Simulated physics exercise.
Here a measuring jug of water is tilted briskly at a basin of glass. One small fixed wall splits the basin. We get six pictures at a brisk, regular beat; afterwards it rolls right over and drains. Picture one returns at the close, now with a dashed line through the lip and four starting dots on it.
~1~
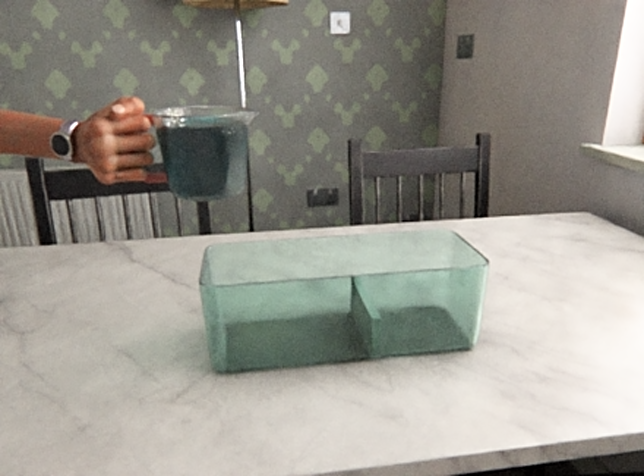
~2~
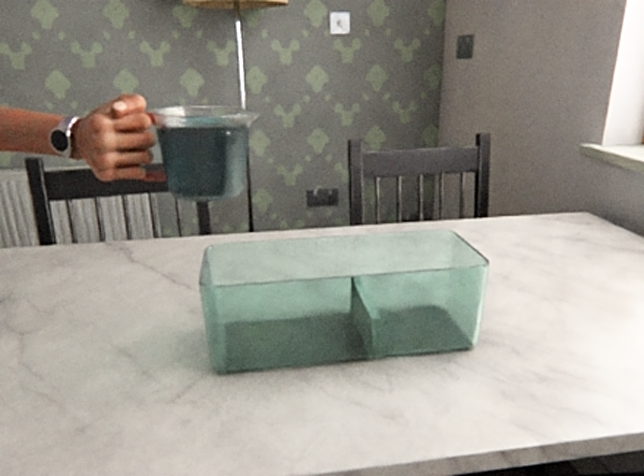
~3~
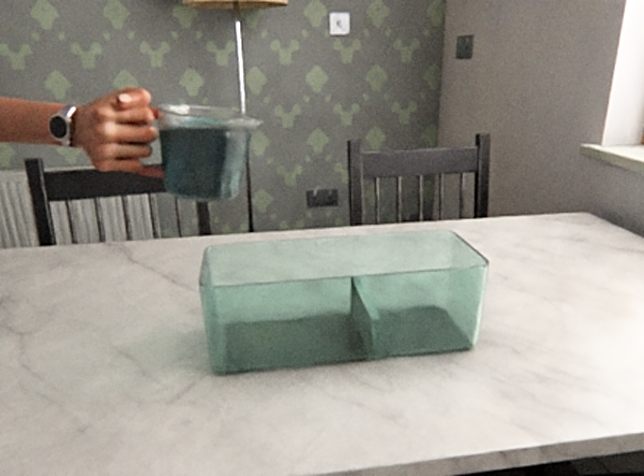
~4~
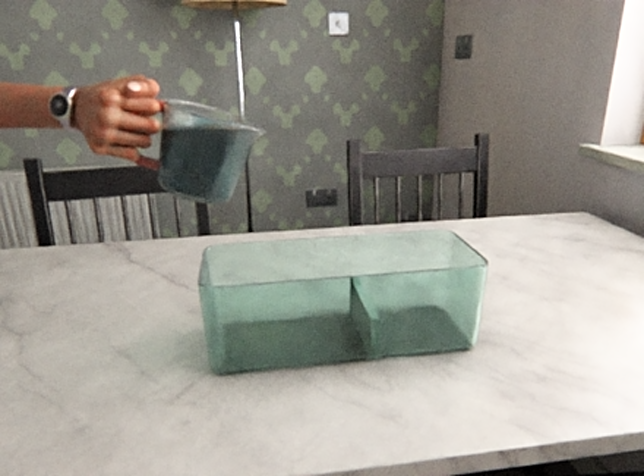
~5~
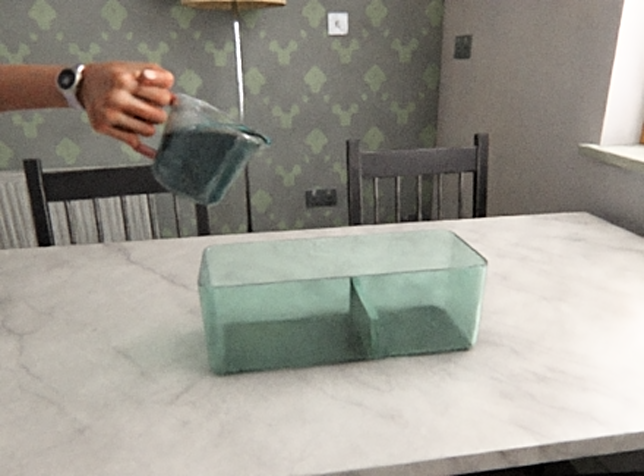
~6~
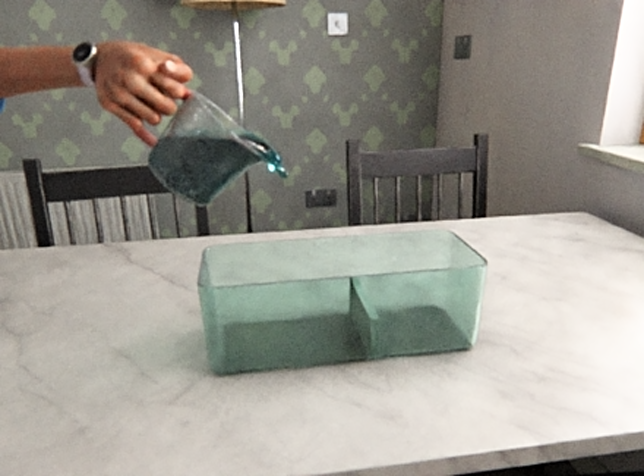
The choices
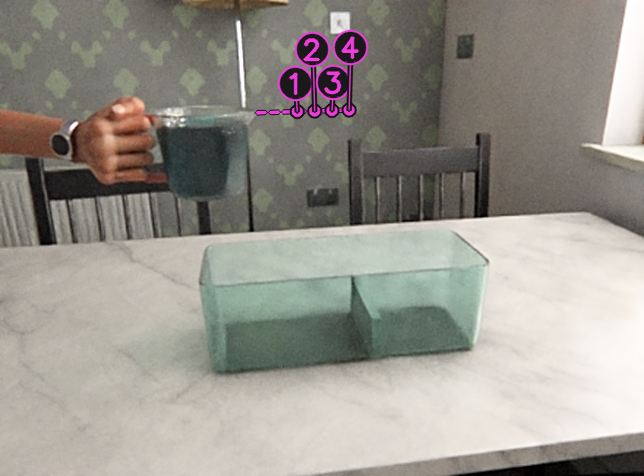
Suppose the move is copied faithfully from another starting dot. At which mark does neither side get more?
Place 2 does it best.
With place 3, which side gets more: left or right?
More ends on the right.
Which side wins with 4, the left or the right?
The right one.
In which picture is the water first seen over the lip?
Picture 5.
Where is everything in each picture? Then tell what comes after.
Upright, lip at (257, 112); basin from (211, 370) to (476, 344); top of the wall at (364, 295); nothing has left yet, in the first frame.
Tipped about 2°, lip at (258, 115); nothing has left yet, in the second frame.
Tipped about 8°, lip at (262, 121); nothing has left yet, in the third frame.
Tipped about 18°, lip at (265, 131); nothing has left yet, in the fourth frame.
Tipped about 30°, lip at (268, 145); water is over the lip, down to (268, 145), in the fifth frame.
Tipped about 44°, lip at (268, 161); water is over the lip, down to (285, 175), in the sixth frame.
On the marked copy, 1 at (297, 111); 2 at (314, 111); 3 at (332, 110); 4 at (349, 110).
With 1, about 88 % ends left of the wall and 10 % right of it.
With 2, about 53 % ends left of the wall and 46 % right of it.
With 3, about 13 % ends left of the wall and 86 % right of it.
With 4, about 5 % ends left of the wall and 94 % right of it.
